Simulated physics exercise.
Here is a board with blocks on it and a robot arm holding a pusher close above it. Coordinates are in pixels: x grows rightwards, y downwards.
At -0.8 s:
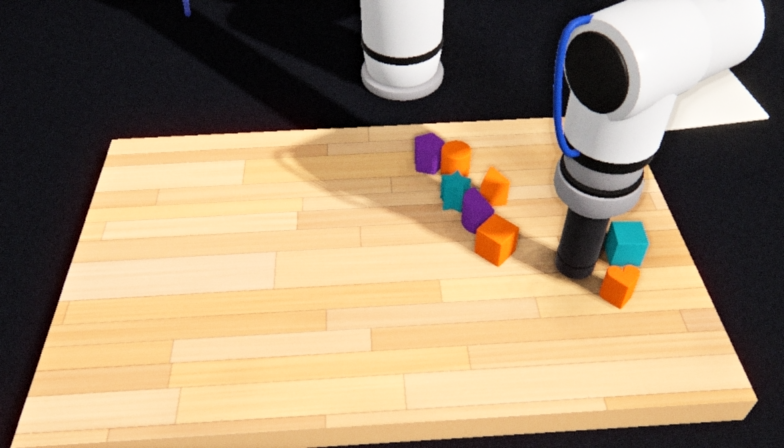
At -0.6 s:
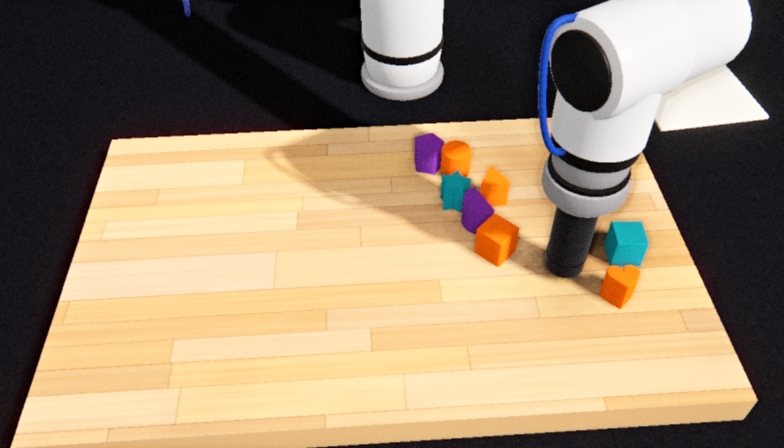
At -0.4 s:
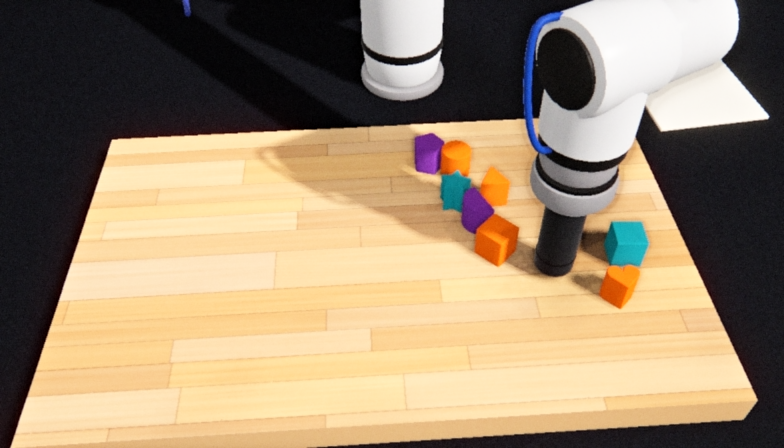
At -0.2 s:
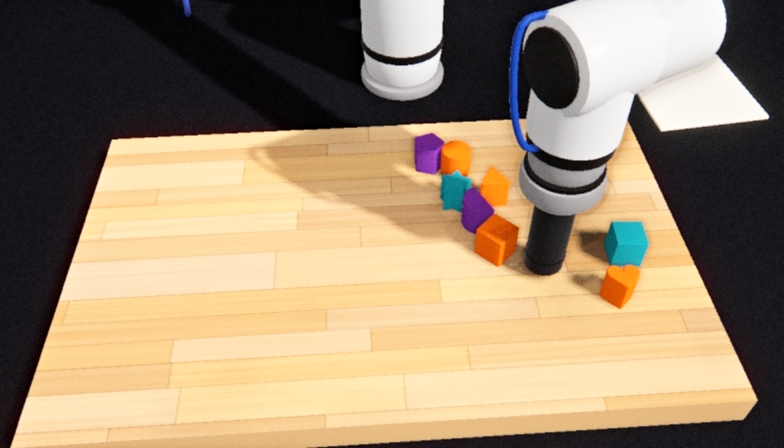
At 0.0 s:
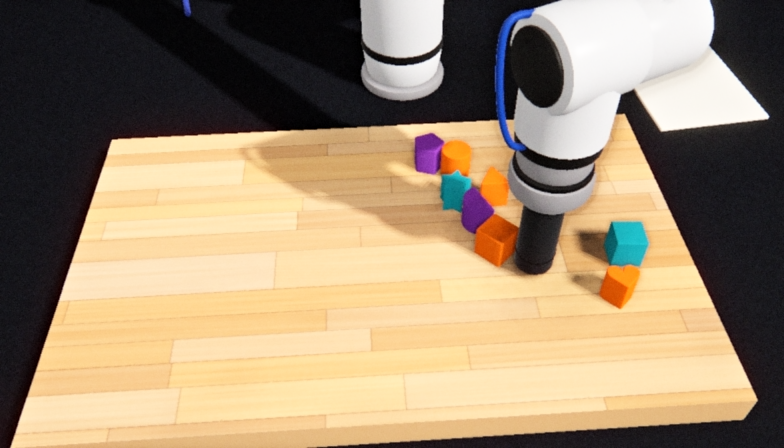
At the start, a robot arm holds a black pusher over the right side of a wooden board, close to a turquoise block and an orange block. The arm then moves the pusher a short way left, toward the orange block at the lower end of a colourful cluster, while the blocks stay still.
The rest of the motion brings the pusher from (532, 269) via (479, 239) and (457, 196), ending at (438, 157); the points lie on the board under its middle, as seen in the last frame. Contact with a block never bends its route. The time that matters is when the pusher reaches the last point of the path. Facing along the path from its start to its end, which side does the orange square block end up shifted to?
The left-hand side.
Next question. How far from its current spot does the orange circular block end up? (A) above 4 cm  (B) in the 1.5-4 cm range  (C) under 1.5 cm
The answer is A.
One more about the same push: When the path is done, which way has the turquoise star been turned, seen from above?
Direction: Anticlockwise.
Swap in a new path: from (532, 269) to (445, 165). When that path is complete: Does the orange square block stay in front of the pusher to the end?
My answer is no.
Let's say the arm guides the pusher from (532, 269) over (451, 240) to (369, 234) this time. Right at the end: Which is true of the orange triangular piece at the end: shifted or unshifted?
By the last moment of the path, the orange triangular piece has stayed put.
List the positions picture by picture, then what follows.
In the first picture, lower end of the pusher (574, 265), tops of blocks, turquoise star (456, 180), orange circular block (457, 149), purple half-round block (477, 200), orange square block (498, 228).
In the second picture, pusher (564, 264), blocks as before.
In the third picture, pusher (553, 263), blocks as before.
In the fourth picture, pusher (543, 262), blocks as before.
In the fifth picture, pusher (533, 261), turquoise star (456, 180), orange circular block (457, 149), purple half-round block (477, 200), orange square block (498, 228).
On the path given first. One third of the way, pusher (479, 231); turquoise star (446, 173); purple half-round block (467, 185); orange square block (451, 202).
Two thirds of the way, pusher (457, 188); turquoise star (430, 163), turned 65° anticlockwise; orange circular block (456, 131); purple half-round block (464, 149), turned 50° clockwise; orange square block (432, 189), turned 55° anticlockwise.
At the end, pusher (438, 150); turquoise star (420, 156), turned 130° anticlockwise; orange circular block (458, 116); purple half-round block (470, 133), turned 165° clockwise; orange square block (432, 189), turned 55° anticlockwise.
